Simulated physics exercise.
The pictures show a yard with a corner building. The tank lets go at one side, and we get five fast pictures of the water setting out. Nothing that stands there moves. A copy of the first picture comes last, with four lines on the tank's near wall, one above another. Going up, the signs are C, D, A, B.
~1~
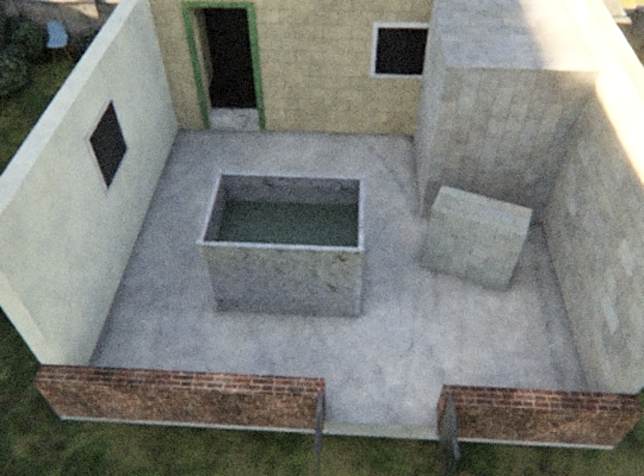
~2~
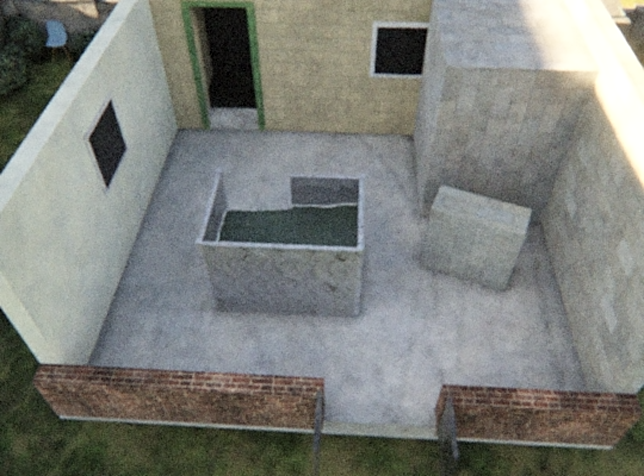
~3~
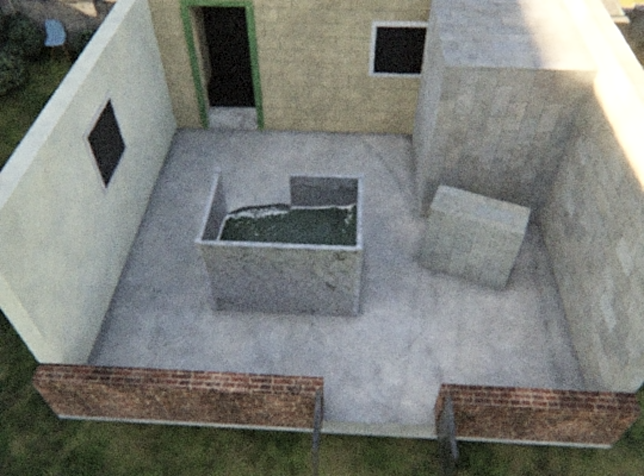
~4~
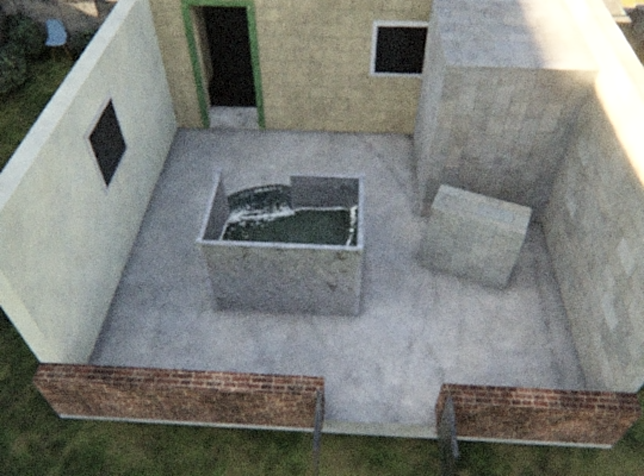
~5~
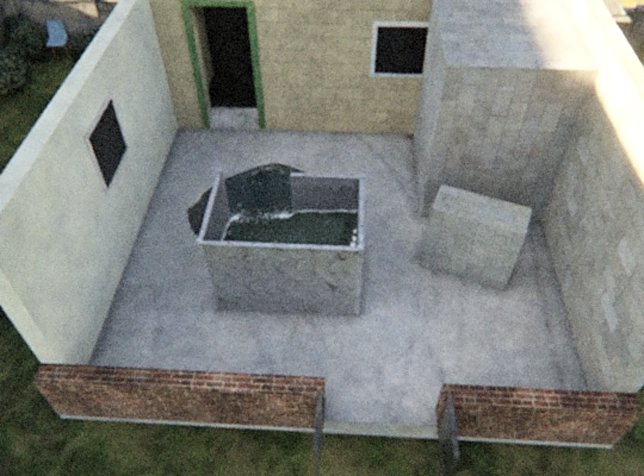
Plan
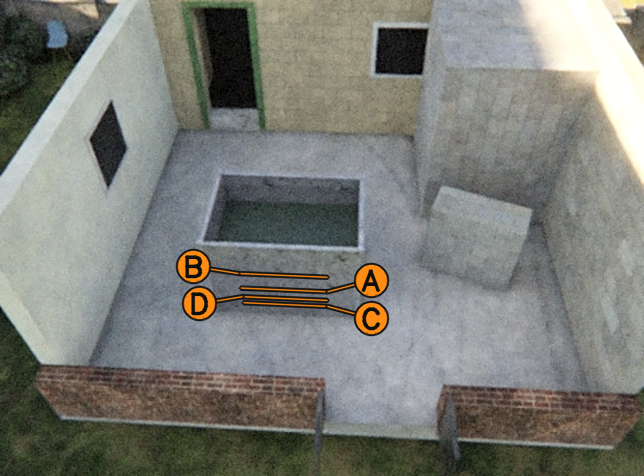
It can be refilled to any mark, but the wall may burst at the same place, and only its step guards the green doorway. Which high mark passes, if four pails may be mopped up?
B.
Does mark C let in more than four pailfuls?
No, that is safe.
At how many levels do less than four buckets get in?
All of the four.
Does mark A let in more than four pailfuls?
No.
On the marked copy, A at (284, 289); B at (282, 275); C at (285, 304); D at (284, 298); from the bottom up C, D, A, B.
With A, nothing gets over.
With B, a bucket or two gets in.
With C, nothing gets over.
With D, nothing gets over.
